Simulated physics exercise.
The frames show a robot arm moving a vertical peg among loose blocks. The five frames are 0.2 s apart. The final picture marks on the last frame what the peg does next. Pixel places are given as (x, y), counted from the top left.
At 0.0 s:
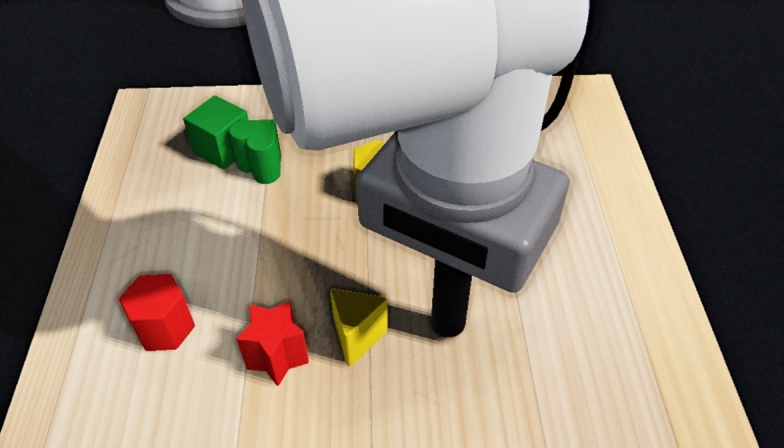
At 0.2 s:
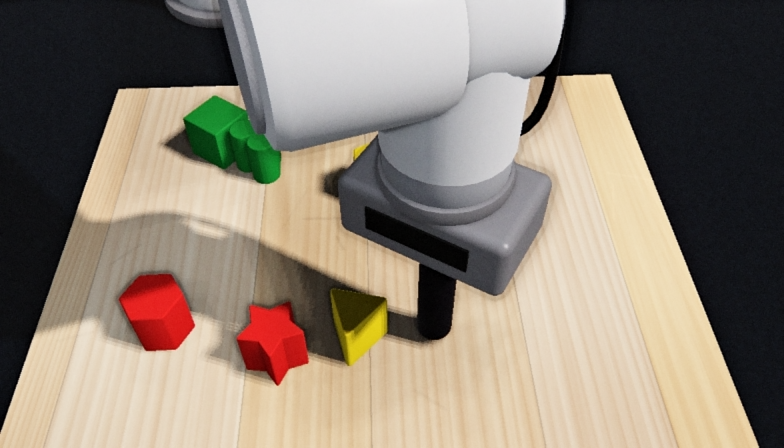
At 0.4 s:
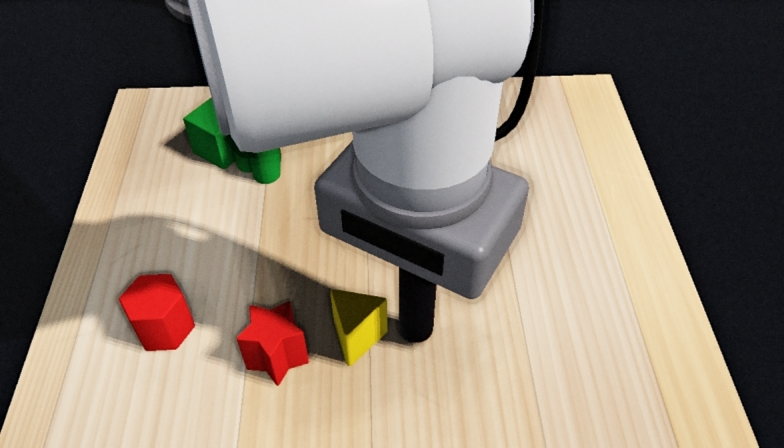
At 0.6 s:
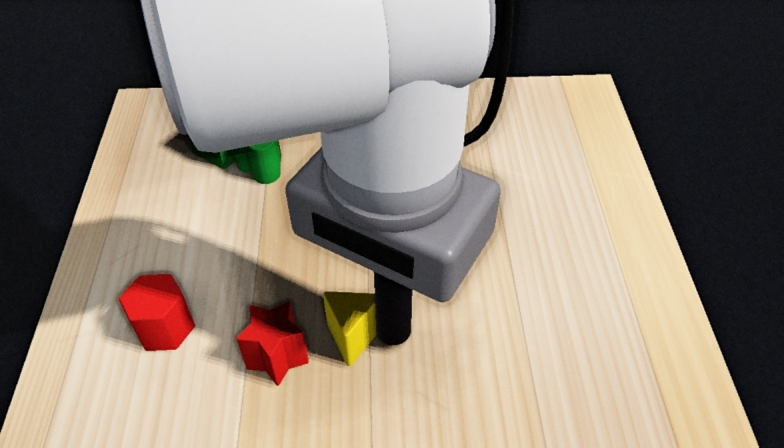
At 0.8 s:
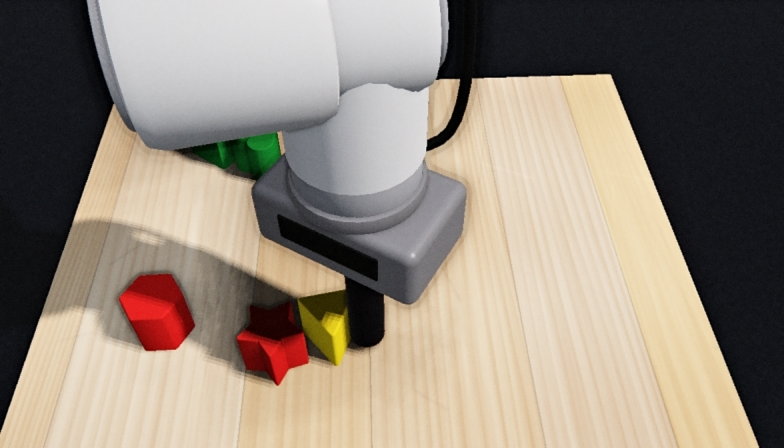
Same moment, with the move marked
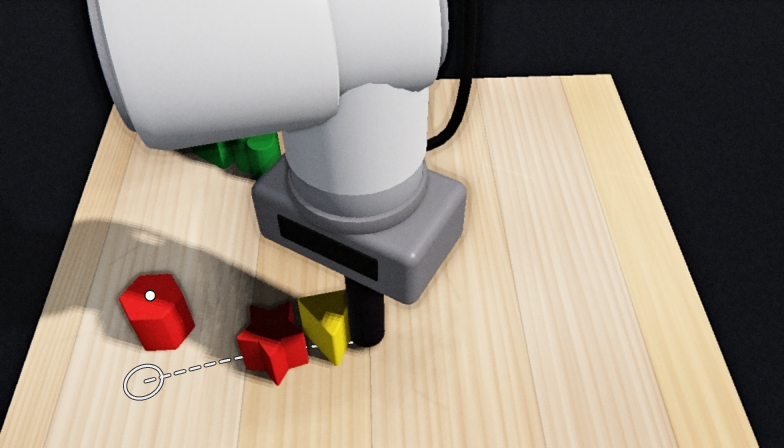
A robot arm with a black peg moved left across a wooden board, then pushed a yellow triangle block left toward a red star, while the red blocks stayed still.
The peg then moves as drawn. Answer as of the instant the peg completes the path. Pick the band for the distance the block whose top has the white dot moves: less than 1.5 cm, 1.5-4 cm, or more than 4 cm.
Moves under 1.5 cm.
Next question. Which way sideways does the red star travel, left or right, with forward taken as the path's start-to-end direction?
Out to the left.
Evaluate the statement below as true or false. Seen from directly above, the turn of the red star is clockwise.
My answer: False.
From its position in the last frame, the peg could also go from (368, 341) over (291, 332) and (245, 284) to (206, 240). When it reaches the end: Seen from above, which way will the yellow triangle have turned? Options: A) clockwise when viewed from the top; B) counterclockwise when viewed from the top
(B)
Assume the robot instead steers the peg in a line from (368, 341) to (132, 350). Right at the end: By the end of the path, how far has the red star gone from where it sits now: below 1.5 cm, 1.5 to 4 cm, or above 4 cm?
Range: Over 4 cm.
The line goes from (368, 341) over (295, 349) and (220, 362) to (144, 382); the dot is on the red hexagonal block.
What follows on the original path. One third of the way, peg (292, 341); red star (231, 337), turned 20° anticlockwise; yellow triangle (260, 299).
Two thirds of the way, peg (217, 354); red star (177, 360), turned 30° anticlockwise; yellow triangle (237, 293), turned 55° clockwise.
At the end, peg (139, 374); red hexagonal block unmoved; red star (133, 387), turned 85° anticlockwise; yellow triangle (237, 293), turned 55° clockwise.
